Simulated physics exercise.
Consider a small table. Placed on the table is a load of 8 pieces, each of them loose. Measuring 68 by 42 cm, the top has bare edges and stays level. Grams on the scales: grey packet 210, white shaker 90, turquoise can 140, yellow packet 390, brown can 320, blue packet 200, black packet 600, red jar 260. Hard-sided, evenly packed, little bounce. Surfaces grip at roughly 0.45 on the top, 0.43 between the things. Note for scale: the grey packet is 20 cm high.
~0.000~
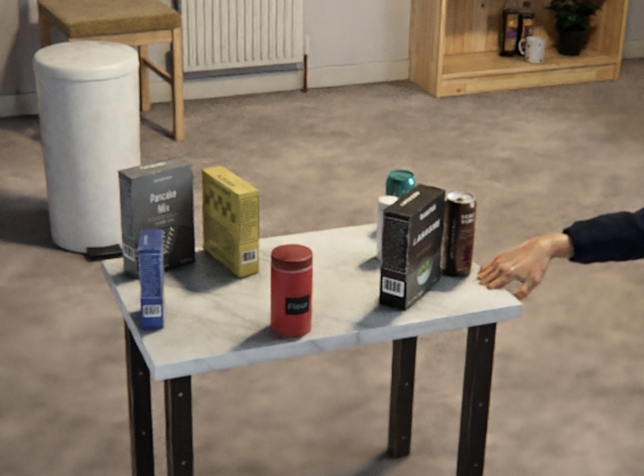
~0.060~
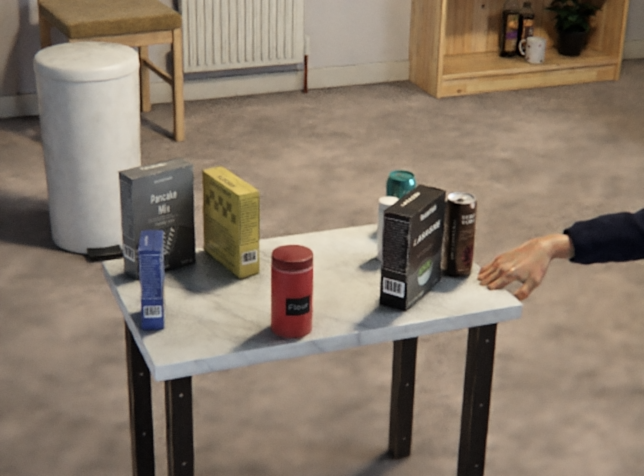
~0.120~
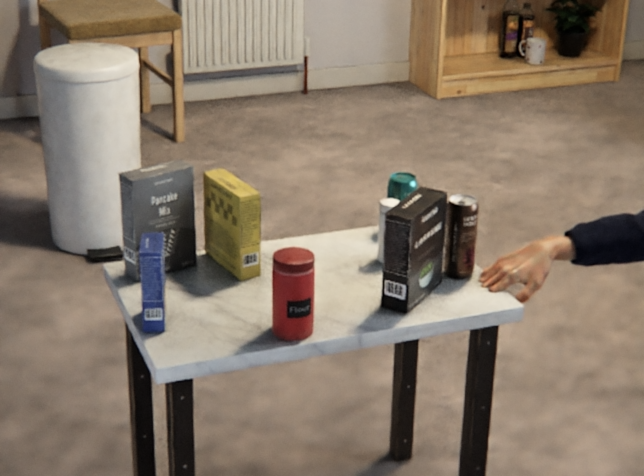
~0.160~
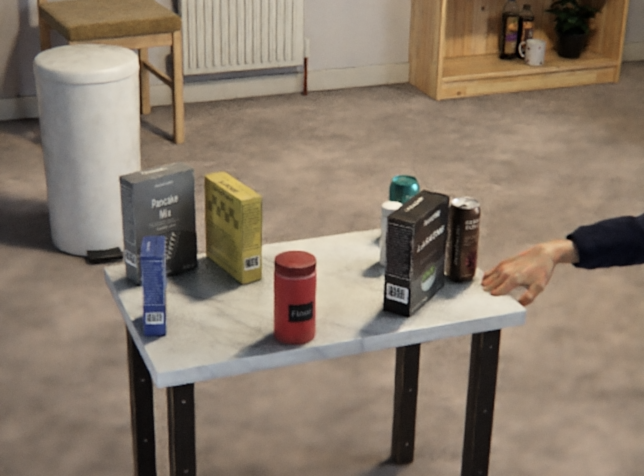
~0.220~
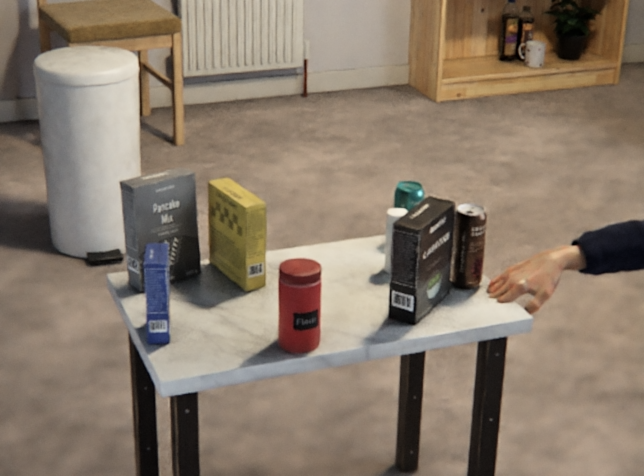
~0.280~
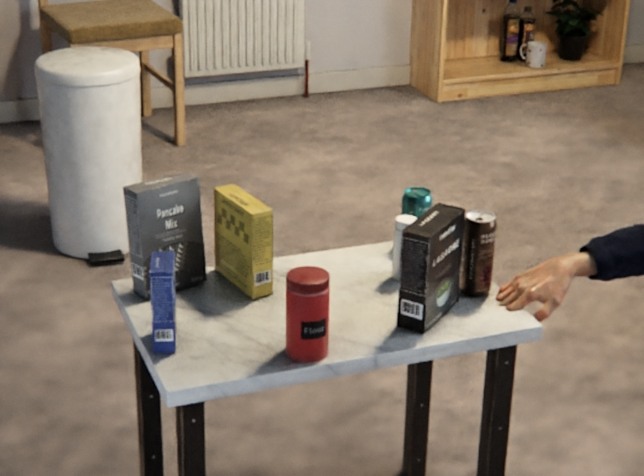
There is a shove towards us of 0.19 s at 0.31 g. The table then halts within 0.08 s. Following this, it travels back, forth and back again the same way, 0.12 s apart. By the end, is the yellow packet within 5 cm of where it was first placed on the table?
Yes, it is that close.
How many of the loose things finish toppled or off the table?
The answer is 4.
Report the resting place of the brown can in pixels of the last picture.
Its middle comes to rest around (485, 284).
After 0.58 s, table shifted 5 cm; yellow packet slid 2 cm near (242, 239); grey packet leaning 62°; white shaker leaning 63°.
After 0.98 s, table shifted 3 cm; grey packet on its side; white shaker on its side; brown can on its side.
At rest (2.2 s), tipped over on the table, grey packet, white shaker, brown can and black packet; the other 4 in place, give or take 5 cm. In the last view, yellow packet near (232, 226).
